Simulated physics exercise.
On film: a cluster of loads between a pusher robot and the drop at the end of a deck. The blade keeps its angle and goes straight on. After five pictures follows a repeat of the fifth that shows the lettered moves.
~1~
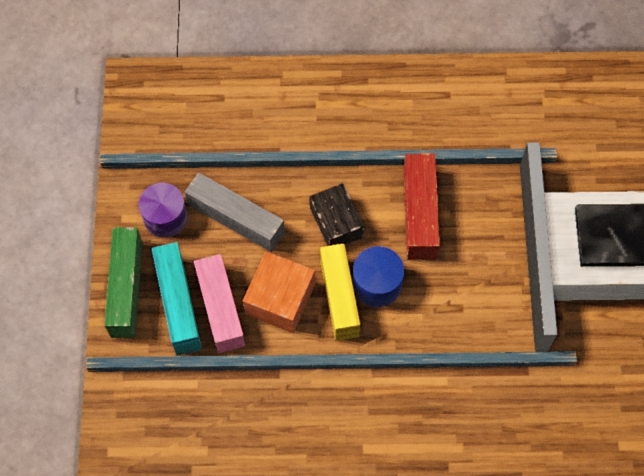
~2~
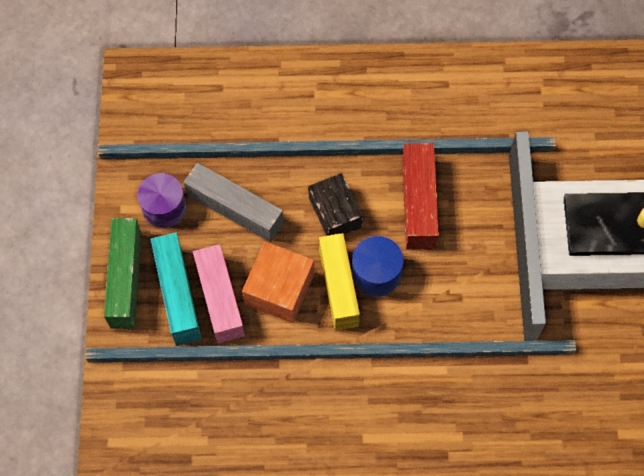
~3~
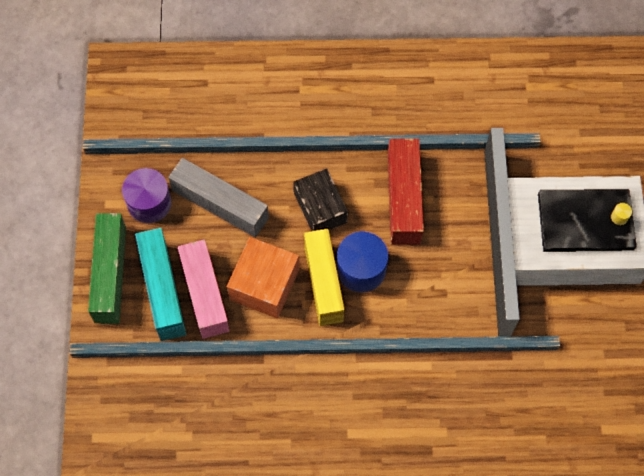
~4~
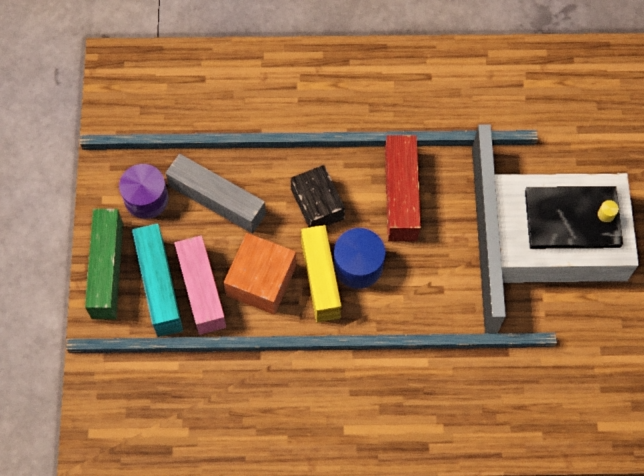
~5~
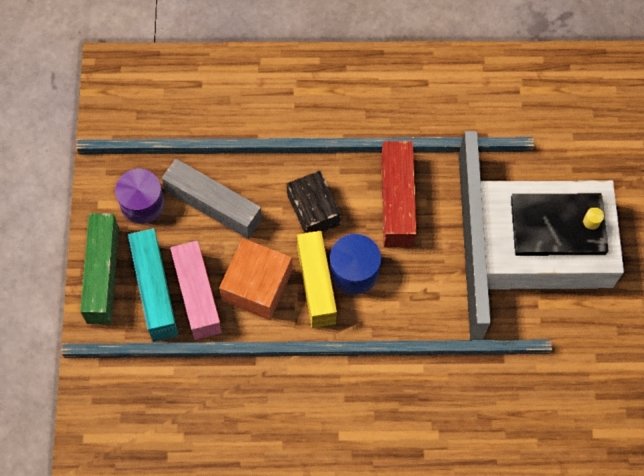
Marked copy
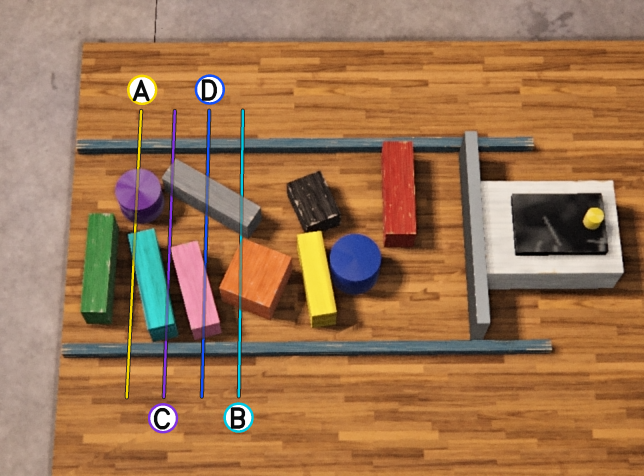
A white machine with a wide grey blade slid slowly left between two blue rails on a wooden deck, nearing a red block, while the colourful blocks and round pieces stayed in their places.
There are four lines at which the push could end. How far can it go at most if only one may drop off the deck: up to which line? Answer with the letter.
Stop at B.
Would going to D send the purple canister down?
No.
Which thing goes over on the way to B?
It is the green bar.
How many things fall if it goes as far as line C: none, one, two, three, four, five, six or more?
In all, four.
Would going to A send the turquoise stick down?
By then, yes.
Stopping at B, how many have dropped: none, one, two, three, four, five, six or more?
In all, one.
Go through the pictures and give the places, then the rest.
The first frame shows orange crate (280, 292); grey bar (235, 212); purple canister (164, 211).
The second frame shows robot (606, 223); yellow stick (339, 282).
The third frame shows robot (579, 219); green bar (107, 268).
The fourth frame shows robot (566, 217); blue canister (359, 259).
The fifth frame shows robot (552, 223); black crate (314, 204); orange crate (257, 279); grey bar (212, 198).
On the copy, A at (134, 247); B at (241, 247); C at (170, 247); D at (206, 247).
On B. First, robot (468, 224); red bar (368, 195); green bar (100, 269).
Then, robot (382, 225); turquoise stick (133, 290); pink bar (163, 297).
Finally, robot (320, 225); green bar over the edge; turquoise stick (70, 291); one fallen.
By contrast, A drops six; C drops four; D drops three.
